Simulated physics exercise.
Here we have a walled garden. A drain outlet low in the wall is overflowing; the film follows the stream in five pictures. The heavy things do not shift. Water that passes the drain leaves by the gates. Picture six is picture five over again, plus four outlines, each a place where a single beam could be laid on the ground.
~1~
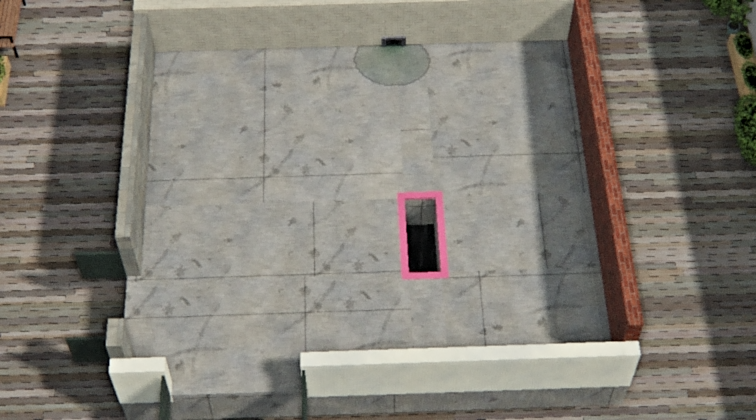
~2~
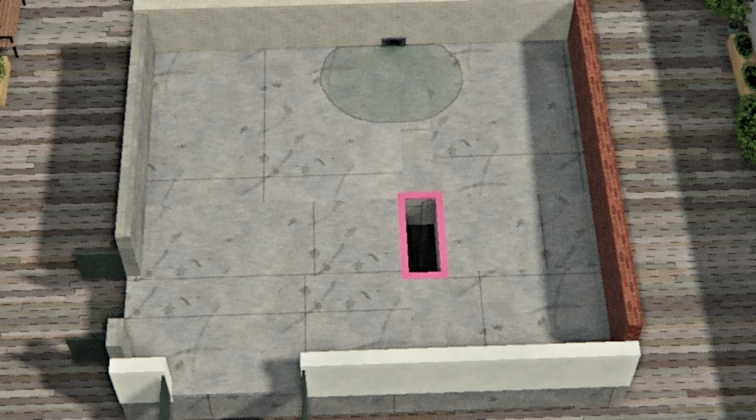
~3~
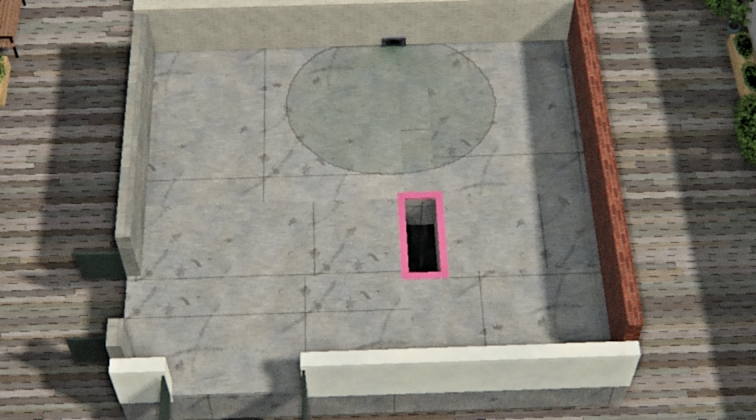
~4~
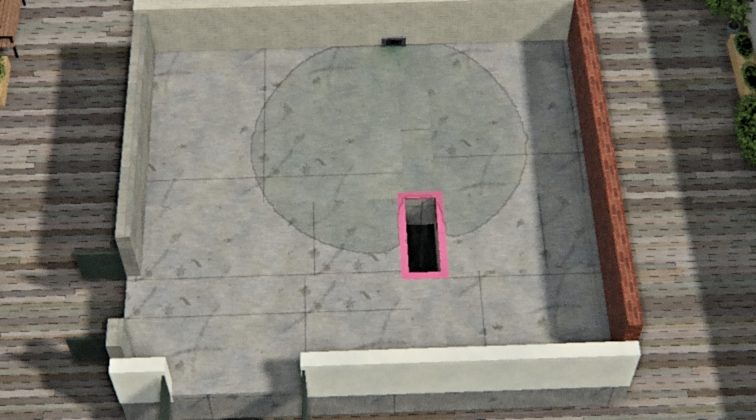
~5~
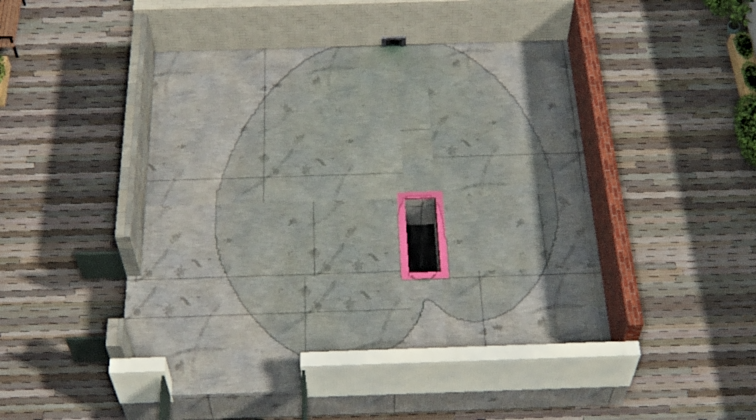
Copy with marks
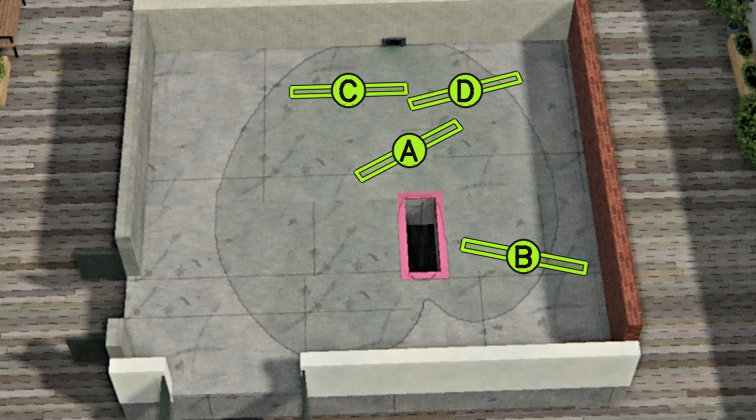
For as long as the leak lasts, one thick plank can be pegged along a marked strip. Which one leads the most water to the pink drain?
Take B.
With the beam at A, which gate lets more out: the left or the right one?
The right gate.
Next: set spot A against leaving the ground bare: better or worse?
Spot A is worse.
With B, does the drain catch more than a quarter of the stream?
Yes.
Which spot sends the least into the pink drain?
A.
On the marked copy, A from (359, 176) to (457, 124); B from (463, 244) to (585, 268); C from (291, 92) to (405, 88); D from (410, 104) to (518, 77).
Choosing A, about 4 % of the stream runs into the pink drain, about 89 % out by the gates.
Choosing B, about 33 % of the stream runs into the pink drain, about 60 % out by the gates.
Choosing C, about 16 % of the stream runs into the pink drain, about 80 % out by the gates.
Choosing D, about 15 % of the stream runs into the pink drain, about 76 % out by the gates.
